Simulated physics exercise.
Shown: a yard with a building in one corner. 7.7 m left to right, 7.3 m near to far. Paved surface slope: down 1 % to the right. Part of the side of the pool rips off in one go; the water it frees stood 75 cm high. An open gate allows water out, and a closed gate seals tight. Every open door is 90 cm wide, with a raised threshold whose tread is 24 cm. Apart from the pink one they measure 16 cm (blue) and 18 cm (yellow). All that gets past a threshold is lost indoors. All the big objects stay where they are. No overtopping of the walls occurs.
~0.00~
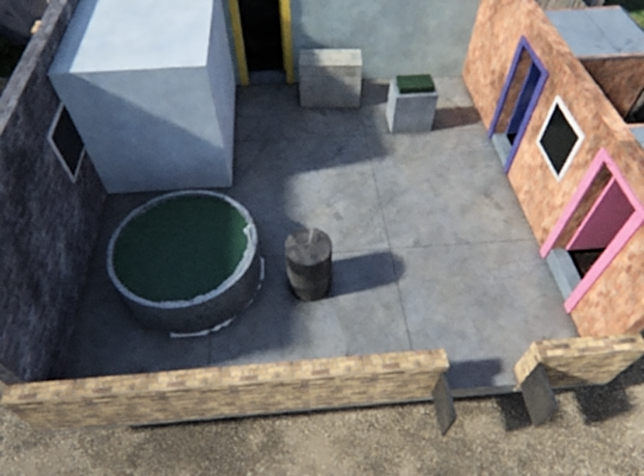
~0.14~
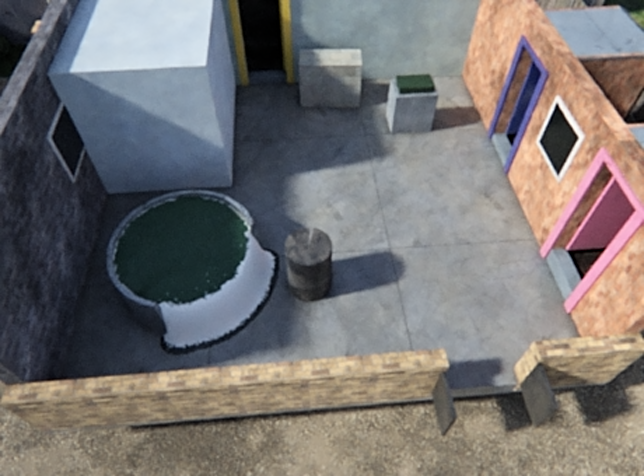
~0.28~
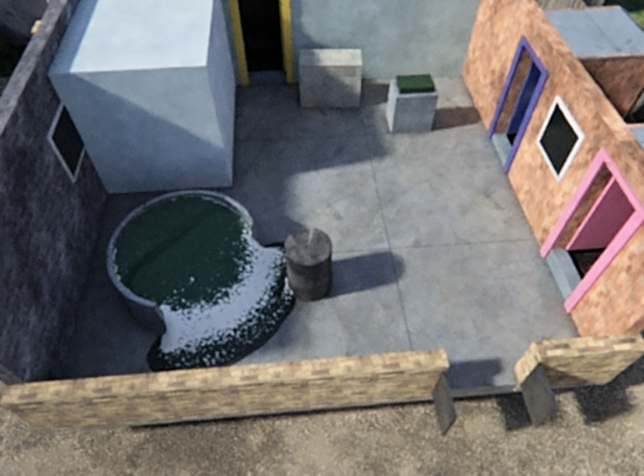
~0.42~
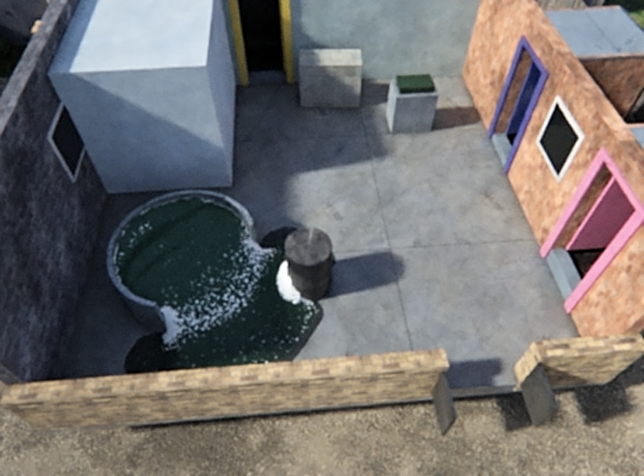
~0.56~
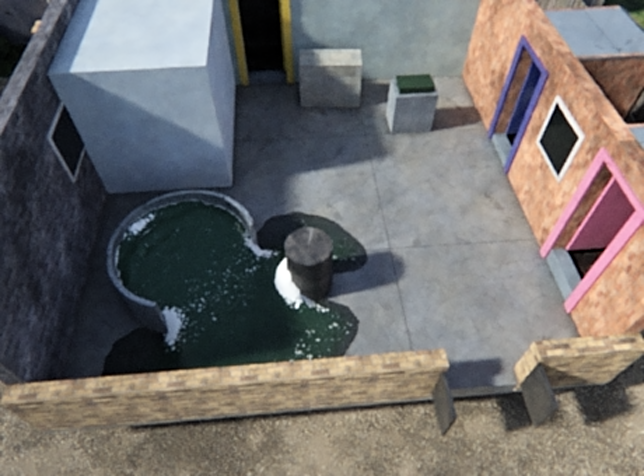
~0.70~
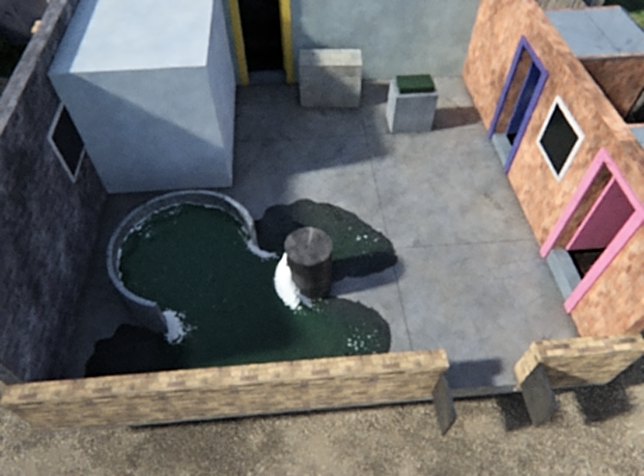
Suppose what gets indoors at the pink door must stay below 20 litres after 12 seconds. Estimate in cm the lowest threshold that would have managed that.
A height of about 23 cm would have managed it.
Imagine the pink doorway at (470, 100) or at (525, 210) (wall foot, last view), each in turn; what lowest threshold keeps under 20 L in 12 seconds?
You'd want about 11.0 cm there first, then about 10.5 cm.
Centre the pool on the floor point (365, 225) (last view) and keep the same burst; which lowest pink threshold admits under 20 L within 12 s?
Then about 28 centimetres at the least.
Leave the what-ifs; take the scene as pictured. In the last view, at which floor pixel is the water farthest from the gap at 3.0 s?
Lab note: Front tip approx. at (482, 131).
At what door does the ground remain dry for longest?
Final door: Yellow.
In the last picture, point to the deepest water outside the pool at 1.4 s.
(291, 385).
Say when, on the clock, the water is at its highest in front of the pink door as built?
It peaks around 2.6 s.
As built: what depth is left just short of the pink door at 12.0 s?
Depth: Near 9.0 cm.
After 1.4 s water covers 30 % of the floor, deepest (52 cm) near (291, 385); it has not reached the pink door.
After 3.0 s water covers 65 % of the floor, deepest (29 cm) near (575, 339); 28 cm at the pink door, 3 litres in over its 27 cm threshold.
After 12.0 s water covers 100 % of the floor, deepest (11 cm) near (506, 207); 9 cm at the pink door, 5 litres in over its 27 cm threshold.
At the pink door as built, the water arrived by 2.1 s and peaked near 30 cm at 2.6 s.
With a threshold of 19 cm, 43 litres would have come in within the 12 s; with 26 cm, 7 litres. So under 20 litres takes about 23 cm.
